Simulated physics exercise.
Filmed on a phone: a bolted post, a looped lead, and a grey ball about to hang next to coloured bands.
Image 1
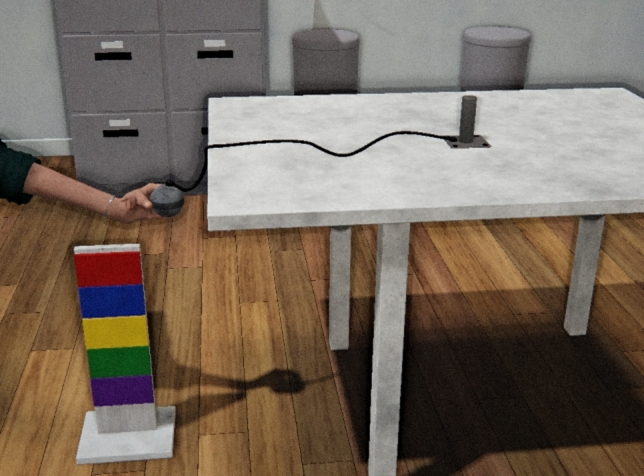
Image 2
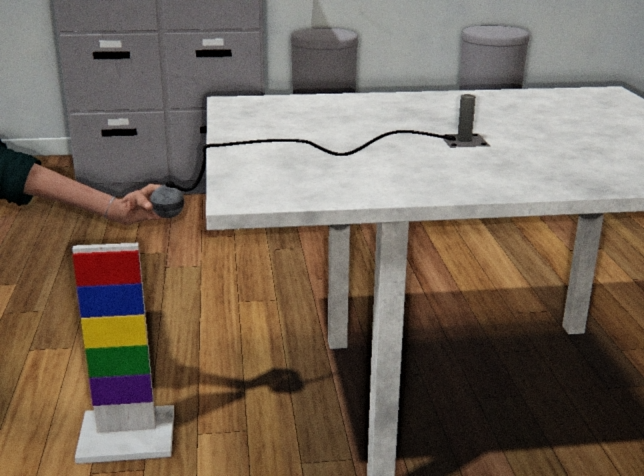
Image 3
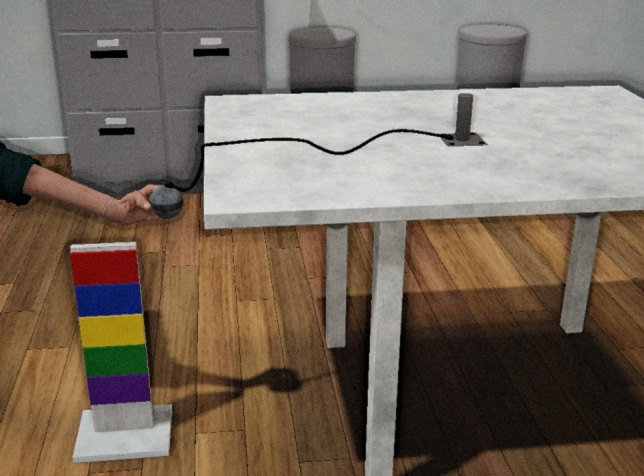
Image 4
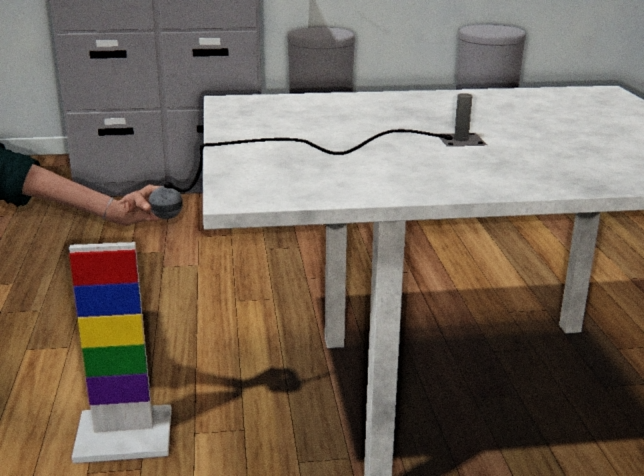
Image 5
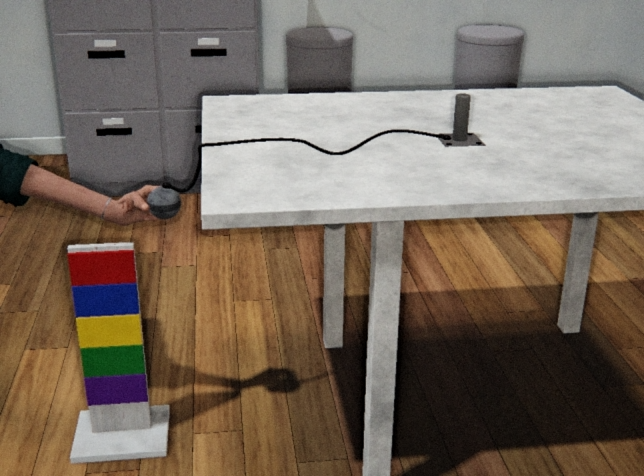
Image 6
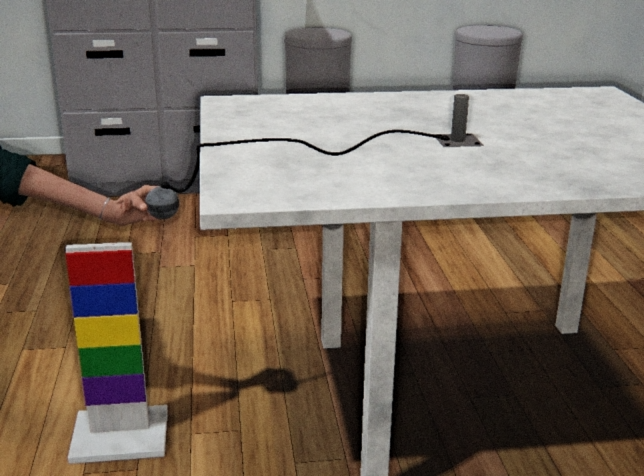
A hand holds a grey ball on a black cord beside a white table, barely moving.
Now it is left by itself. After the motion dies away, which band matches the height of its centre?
The blue one.
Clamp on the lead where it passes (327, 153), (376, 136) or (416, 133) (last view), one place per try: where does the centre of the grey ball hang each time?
Approximately at (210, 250), at (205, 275) and at (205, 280), in that order.
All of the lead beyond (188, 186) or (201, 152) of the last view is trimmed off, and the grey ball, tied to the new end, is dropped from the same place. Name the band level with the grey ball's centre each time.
First try: Red; second try: None, it hangs higher.
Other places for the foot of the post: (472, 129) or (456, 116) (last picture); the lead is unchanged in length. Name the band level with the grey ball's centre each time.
Answer, in order: Red, red.
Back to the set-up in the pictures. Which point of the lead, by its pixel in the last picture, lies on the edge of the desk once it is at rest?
Answer: The point at (264, 140).
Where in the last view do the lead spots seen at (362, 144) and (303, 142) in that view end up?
The first one ends up at (335, 144) and the second one at (241, 148).
Soon after, ball near (179, 287); level with blue.
Then, ball near (236, 287); level with blue.
Further on, ball near (201, 291); level with blue.
At rest, ball near (203, 292); level with blue. The lead holds its middle at blue.
